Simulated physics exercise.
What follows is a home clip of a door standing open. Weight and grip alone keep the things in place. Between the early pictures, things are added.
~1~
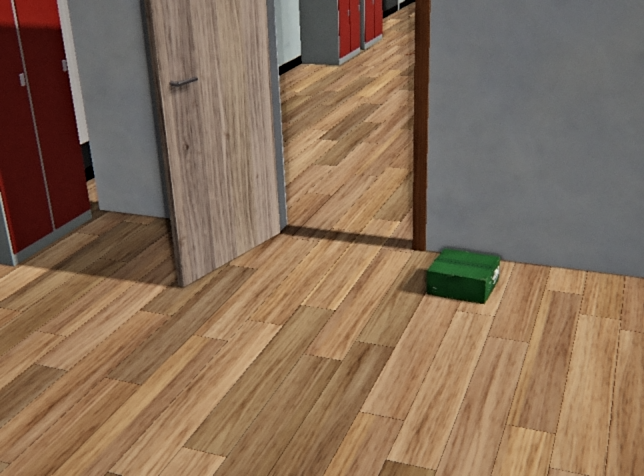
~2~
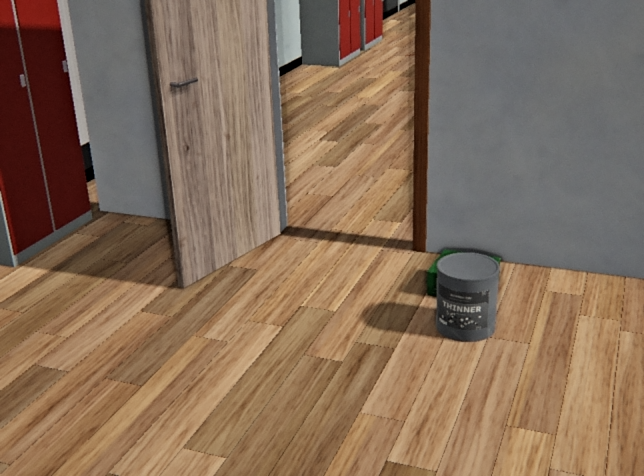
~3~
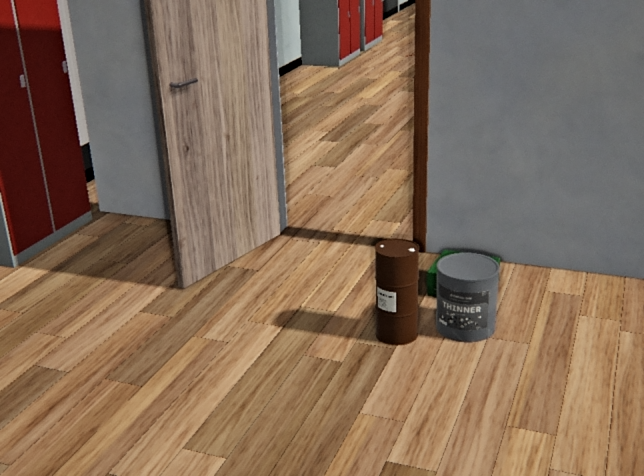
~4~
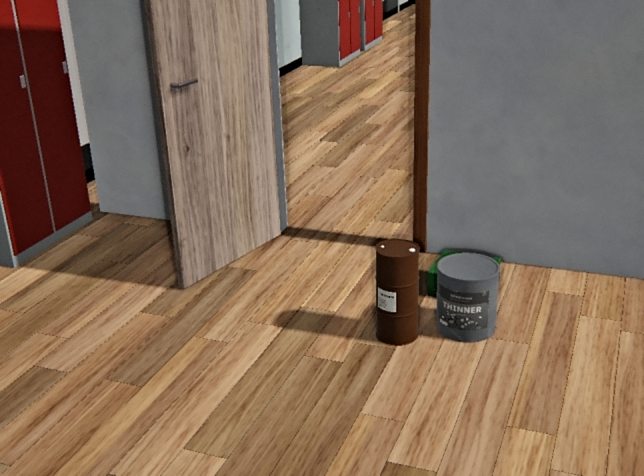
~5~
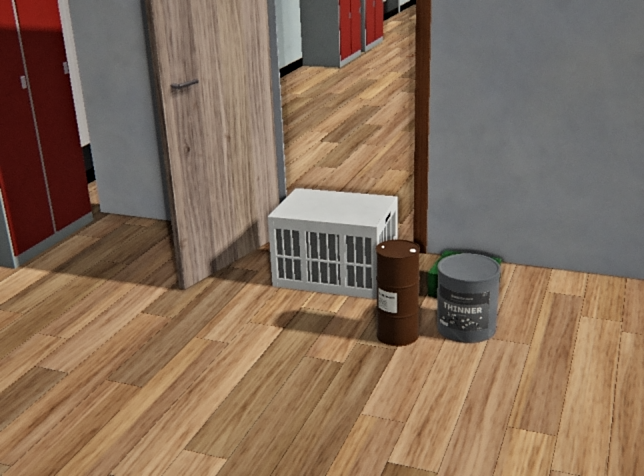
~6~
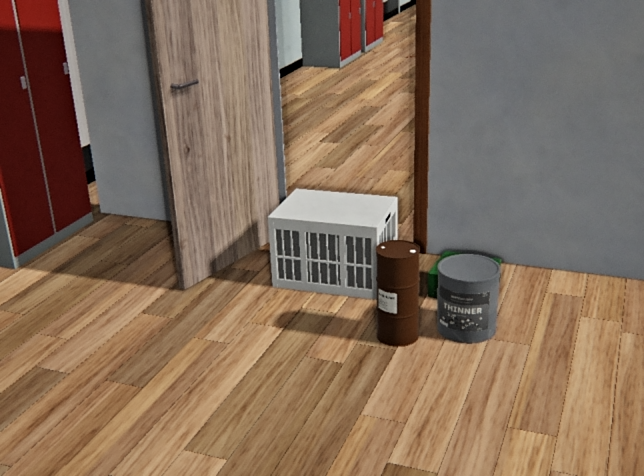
A wooden door stood wide open and still while a grey pail appeared in front of a green box, then a brown canister to its left, and lastly a white chest by the doorway.
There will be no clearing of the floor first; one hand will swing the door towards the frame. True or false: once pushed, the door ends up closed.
False.
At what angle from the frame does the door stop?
Open angle: About 70°.
Then, 0.50 s past the last view, open by 92°.
Then, 0.80 s past the last view, open by 75°.
Finally, open by 70°; all 4 still in place. Final places as the last picture's camera would see them, white chest near (337, 242).
